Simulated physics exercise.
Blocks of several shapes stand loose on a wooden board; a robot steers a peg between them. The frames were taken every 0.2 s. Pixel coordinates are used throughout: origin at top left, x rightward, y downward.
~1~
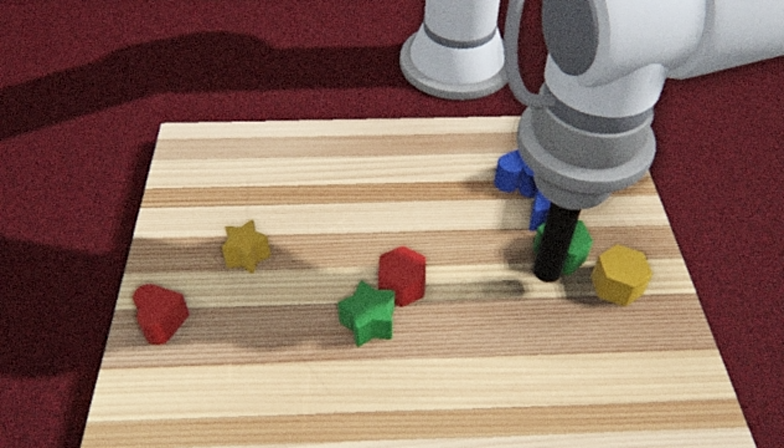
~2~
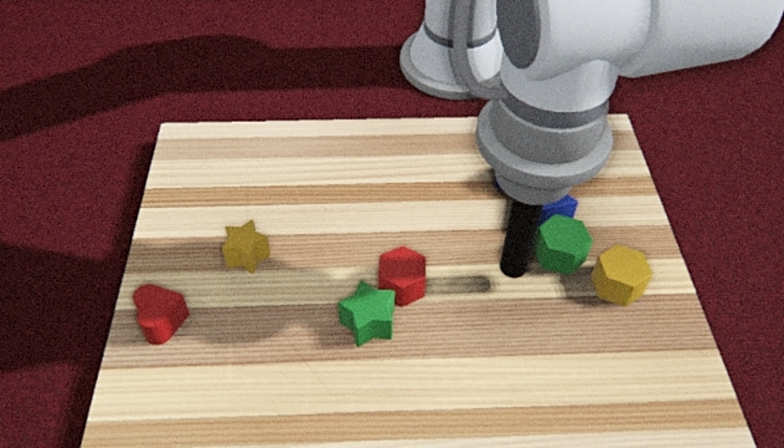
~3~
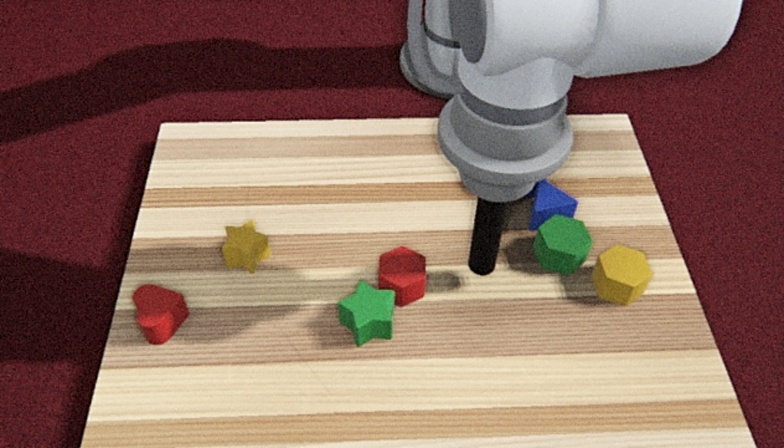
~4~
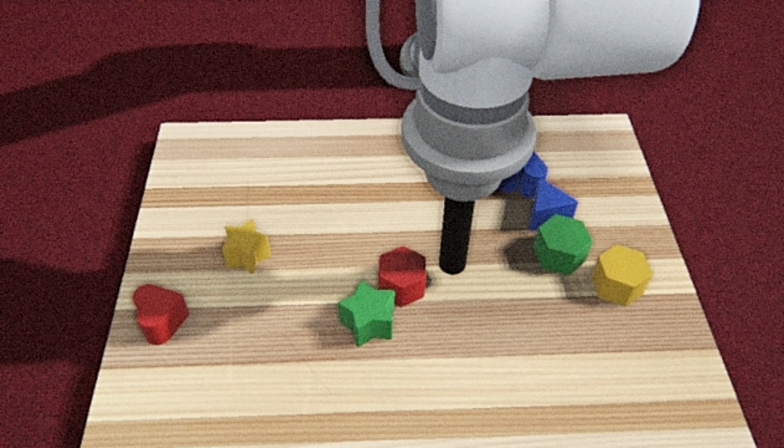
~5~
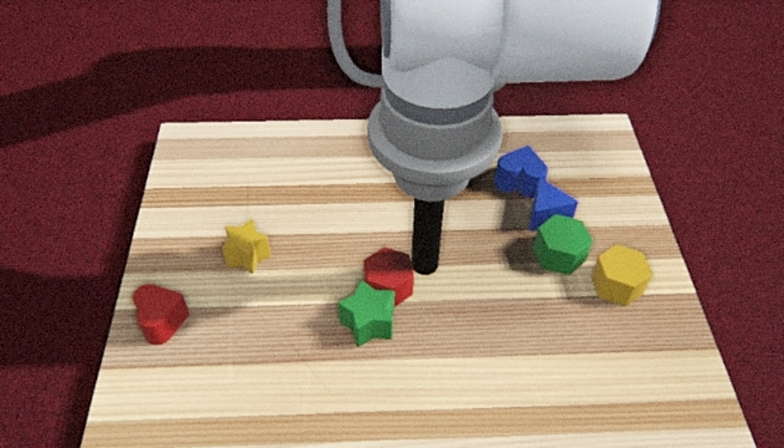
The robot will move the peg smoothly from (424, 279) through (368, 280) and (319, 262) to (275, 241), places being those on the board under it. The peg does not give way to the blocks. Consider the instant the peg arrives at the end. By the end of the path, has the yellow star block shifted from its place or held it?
Its place stays the same.
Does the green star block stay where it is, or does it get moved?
The green star block will not stay where it is.
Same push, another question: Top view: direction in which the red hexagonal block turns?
Answer: Anticlockwise.
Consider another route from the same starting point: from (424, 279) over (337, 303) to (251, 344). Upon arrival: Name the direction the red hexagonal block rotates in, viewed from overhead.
The turn is clockwise.
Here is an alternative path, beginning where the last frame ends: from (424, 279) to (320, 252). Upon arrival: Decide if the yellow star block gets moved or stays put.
The yellow star block will stay where it is.
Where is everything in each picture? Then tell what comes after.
The first picture shows peg tip at (547, 272); block tops, yellow star block at (243, 236); green star block at (368, 304); red hexagonal block at (402, 266).
The second picture shows peg at (513, 268); blocks unchanged.
The third picture shows peg at (482, 265); blocks unchanged.
The fourth picture shows peg at (452, 265); blocks unchanged.
The fifth picture shows peg at (425, 265); yellow star block at (243, 236); green star block at (368, 304); red hexagonal block at (389, 267).
What follows on the original path. One third of the way, peg at (367, 265); green star block at (358, 309), turned 30° anticlockwise; red hexagonal block at (331, 270), turned 15° anticlockwise.
Two thirds of the way, peg at (316, 247); green star block at (358, 309), turned 30° anticlockwise; red hexagonal block at (305, 272), turned 50° anticlockwise.
At the end, peg at (272, 226); yellow star block in place; green star block at (358, 309), turned 30° anticlockwise; red hexagonal block at (305, 272), turned 50° anticlockwise.
